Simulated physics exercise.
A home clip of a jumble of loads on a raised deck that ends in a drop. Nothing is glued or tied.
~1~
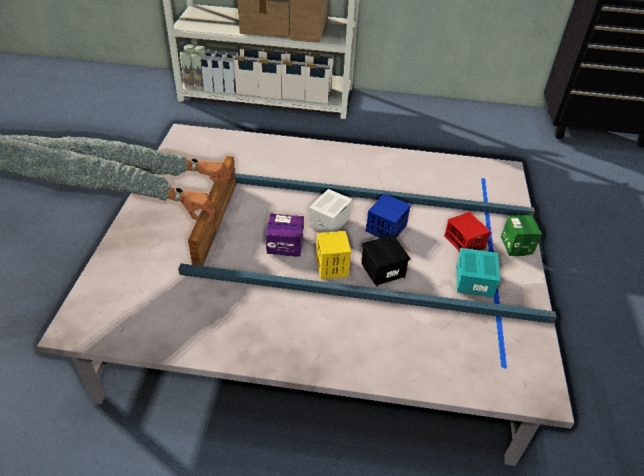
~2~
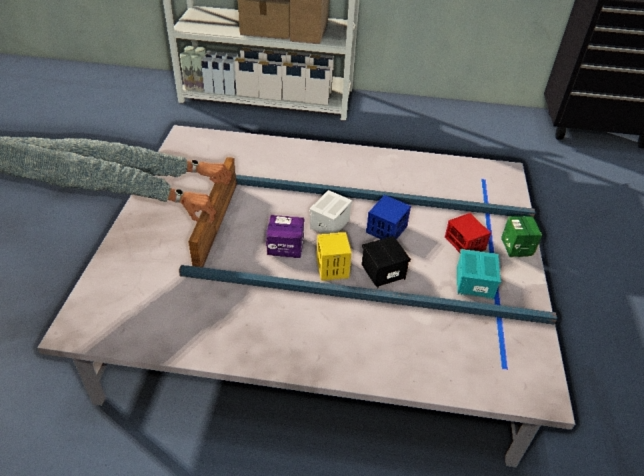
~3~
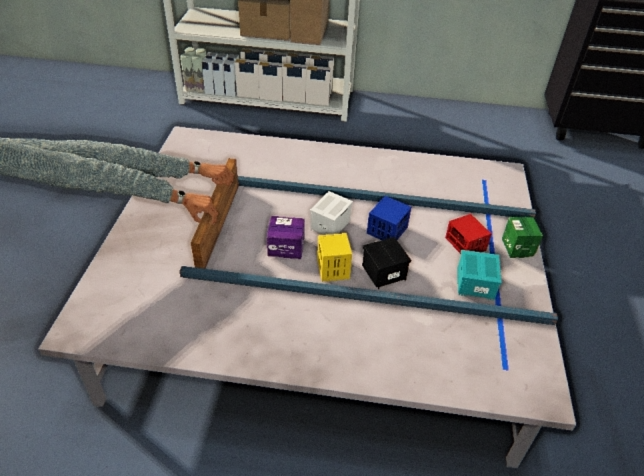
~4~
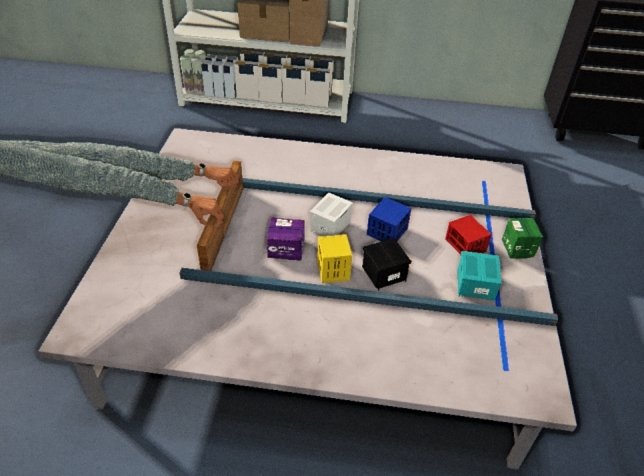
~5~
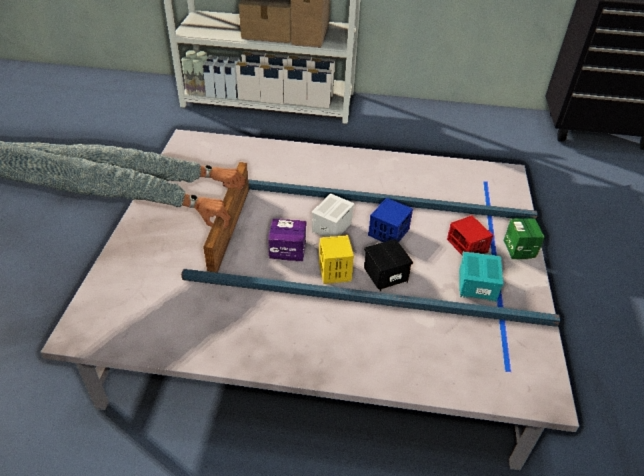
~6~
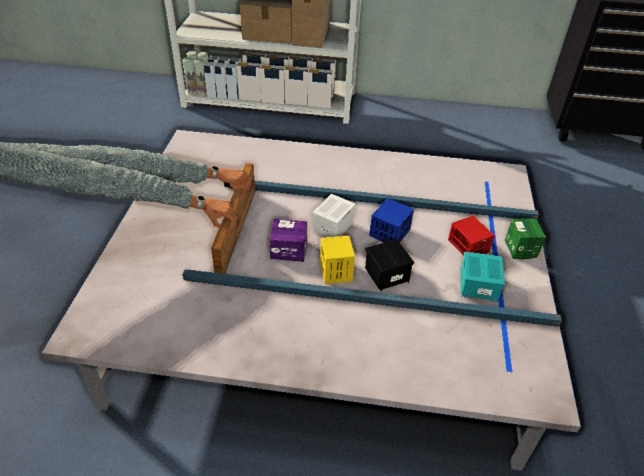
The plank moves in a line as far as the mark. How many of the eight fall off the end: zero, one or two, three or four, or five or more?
Here the number that fall off is three or four.
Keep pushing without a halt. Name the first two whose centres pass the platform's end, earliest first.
The order is the turquoise tote, then the green parcel.
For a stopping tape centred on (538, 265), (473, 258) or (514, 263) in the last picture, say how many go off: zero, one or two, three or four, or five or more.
One after another: Five or over; three to four; more than four.
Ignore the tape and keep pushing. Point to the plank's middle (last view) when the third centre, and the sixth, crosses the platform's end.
Its middle is around (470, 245) and later (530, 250).
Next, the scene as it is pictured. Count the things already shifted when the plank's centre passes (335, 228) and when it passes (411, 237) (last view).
First 4, then 7.
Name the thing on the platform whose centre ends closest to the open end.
That is the blue crate.
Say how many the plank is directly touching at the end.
2 of them.
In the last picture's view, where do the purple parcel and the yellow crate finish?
The purple parcel stops around (518, 266); the yellow crate around (547, 291).
Soon after, none off yet; green parcel at rest near (525, 239); turquoise tote at rest near (481, 277); red crate at rest near (471, 238).
Then, none off yet; green parcel at rest near (525, 239); turquoise tote moved about its own width near (528, 290); red crate moved a little near (488, 241).
At rest, the number that fall off is three or four; fallen, black tote, red crate, turquoise tote and green parcel.
